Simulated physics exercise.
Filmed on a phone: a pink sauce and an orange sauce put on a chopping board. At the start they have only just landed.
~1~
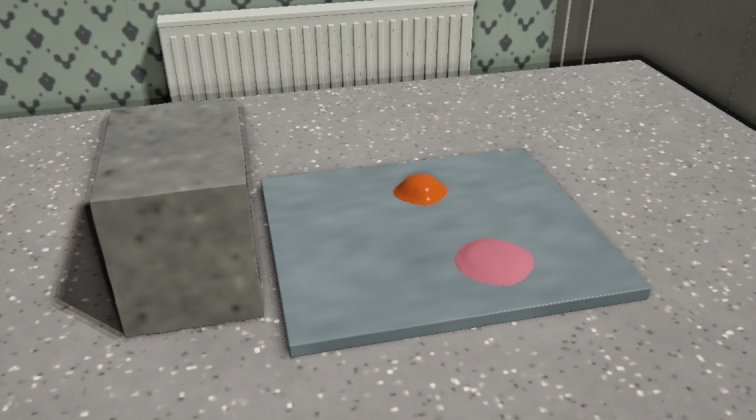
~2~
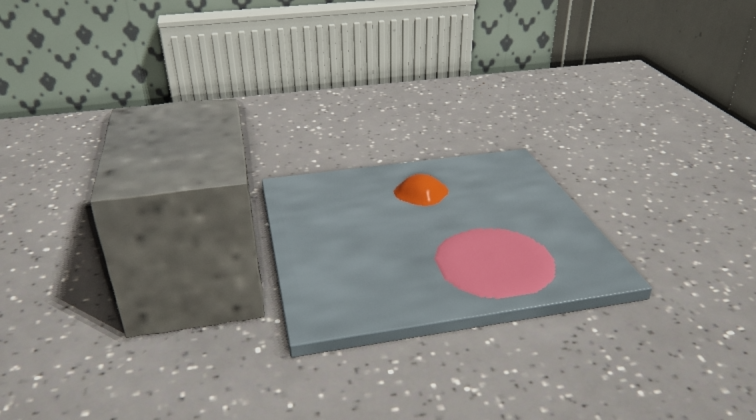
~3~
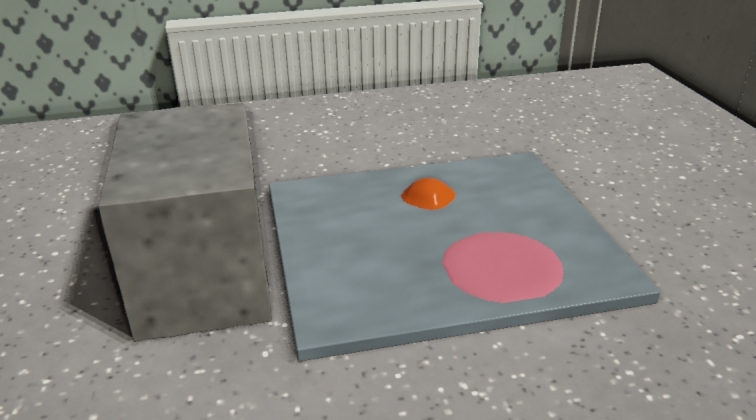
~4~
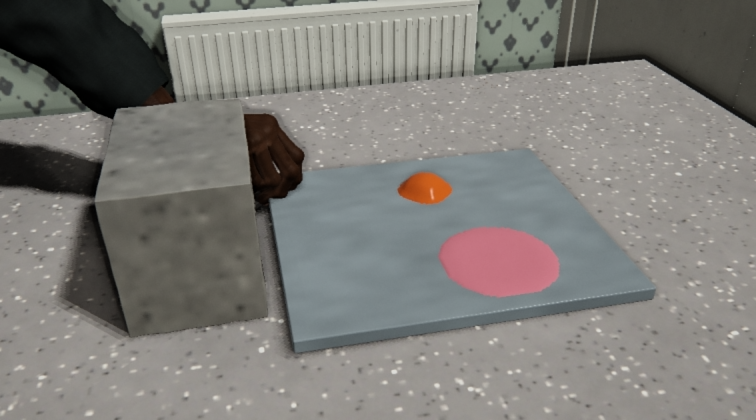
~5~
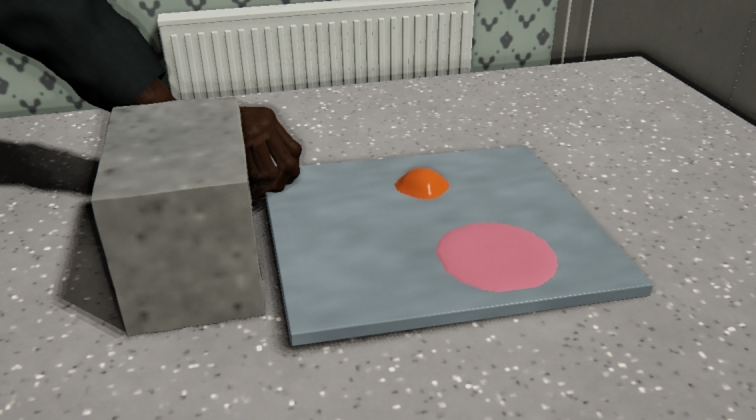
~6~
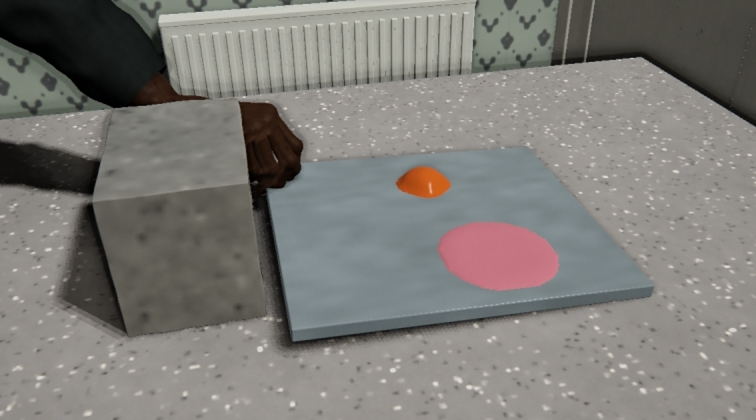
The clip opens on a pink sauce and an orange sauce on a blue-gray board beside a stone block, the pink spreading into a wide, flat pool while the orange stays mounded. A hand then reaches in behind the block, grips the board's far left corner and raises that end slightly.
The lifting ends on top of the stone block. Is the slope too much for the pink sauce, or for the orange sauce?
The pink sauce slides over the edge; the orange sauce holds its ground.
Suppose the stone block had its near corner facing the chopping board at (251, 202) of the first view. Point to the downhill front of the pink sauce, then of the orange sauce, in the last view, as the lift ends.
The first near (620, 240), the second near (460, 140).
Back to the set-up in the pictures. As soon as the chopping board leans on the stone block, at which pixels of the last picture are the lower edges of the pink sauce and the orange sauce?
At (621, 240), and at (468, 136).
A moment on, slope about 28°; the pink sauce is dripping off the low end; the orange sauce has not moved.
Further on, the pink sauce is dripping off the low end; the orange sauce has not moved.
When it is over, slope about 28°; the pink sauce is dripping off the low end; the orange sauce has not moved.
